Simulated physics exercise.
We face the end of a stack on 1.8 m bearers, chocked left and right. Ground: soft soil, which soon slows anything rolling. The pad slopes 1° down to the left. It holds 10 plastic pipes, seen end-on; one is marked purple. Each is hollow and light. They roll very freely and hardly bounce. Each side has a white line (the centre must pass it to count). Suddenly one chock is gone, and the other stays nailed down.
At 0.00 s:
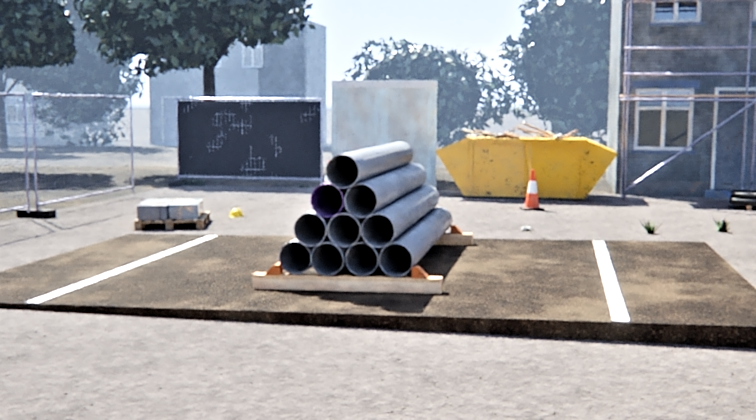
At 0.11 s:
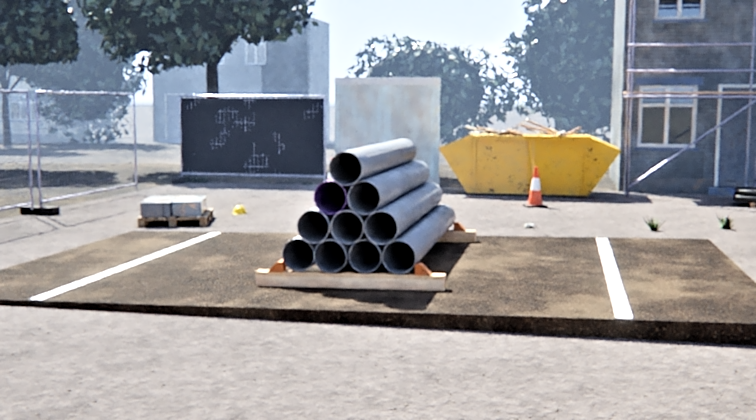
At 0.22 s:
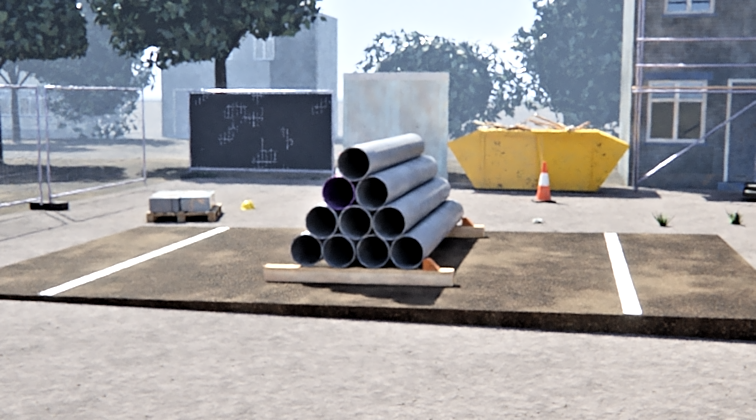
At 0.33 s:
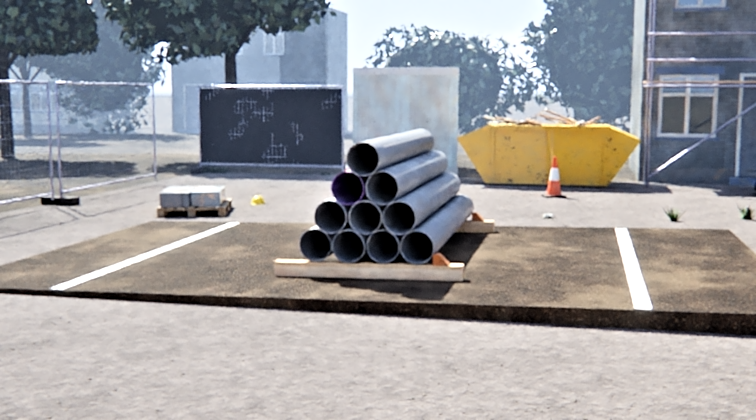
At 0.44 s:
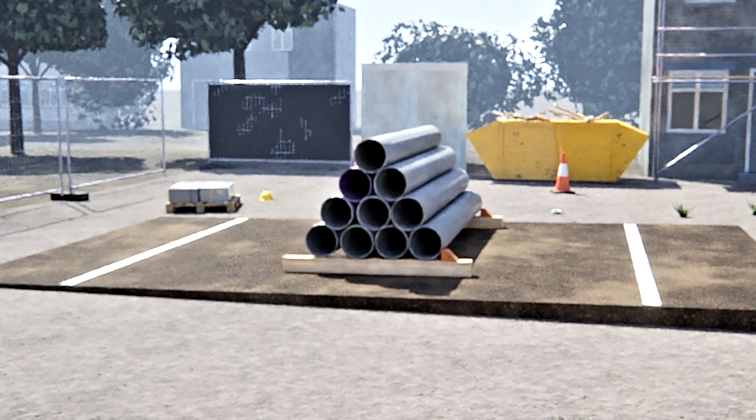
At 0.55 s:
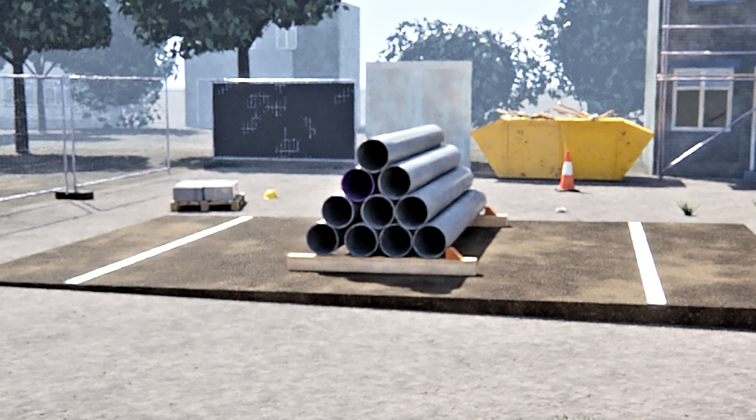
The clip opens on a pyramid of grey pipes, seen end-on, resting on timber bearers between two white lines, with a yellow skip behind. The orange wedge at the lower left disappears, while the view shifts slightly, carrying the whole scene right and a little upward; the pipes show no visible movement within the stack.
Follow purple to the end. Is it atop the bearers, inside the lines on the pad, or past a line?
The purple pipe comes to rest inside the lines on the pad.
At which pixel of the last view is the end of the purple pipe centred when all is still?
Near (232, 252).
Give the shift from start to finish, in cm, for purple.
Purple 150.
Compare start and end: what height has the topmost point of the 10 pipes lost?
Some 55 cm lower.
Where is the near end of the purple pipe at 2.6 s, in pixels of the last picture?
At about (277, 242).
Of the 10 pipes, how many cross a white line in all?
1 of them.
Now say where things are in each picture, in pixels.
Purple (326, 201); both chocks in; lines at (81, 285) and (615, 299); the pad slopes 1° down to the left; 4 of the 10 form the bottom row, in the first picture.
Purple (329, 198), in the second picture.
Purple (338, 193); left chock gone, in the third picture.
Purple (347, 189), in the fourth picture.
Purple (354, 185), in the fifth picture.
Purple (357, 185); lines at (118, 265) and (651, 281), in the sixth picture.
Then, 1.5 s in, purple is on the bearers, 30 cm from the bearers' left end, rolling left; 0 of 10 have crossed.
Then, 2.6 s in, purple is off the bearers, 170 cm short of the left line, rolling left; 0 of 10 have crossed.
In the end (6.6 s), purple is off the bearers, 120 cm short of the left line; 1 of 10 has crossed.
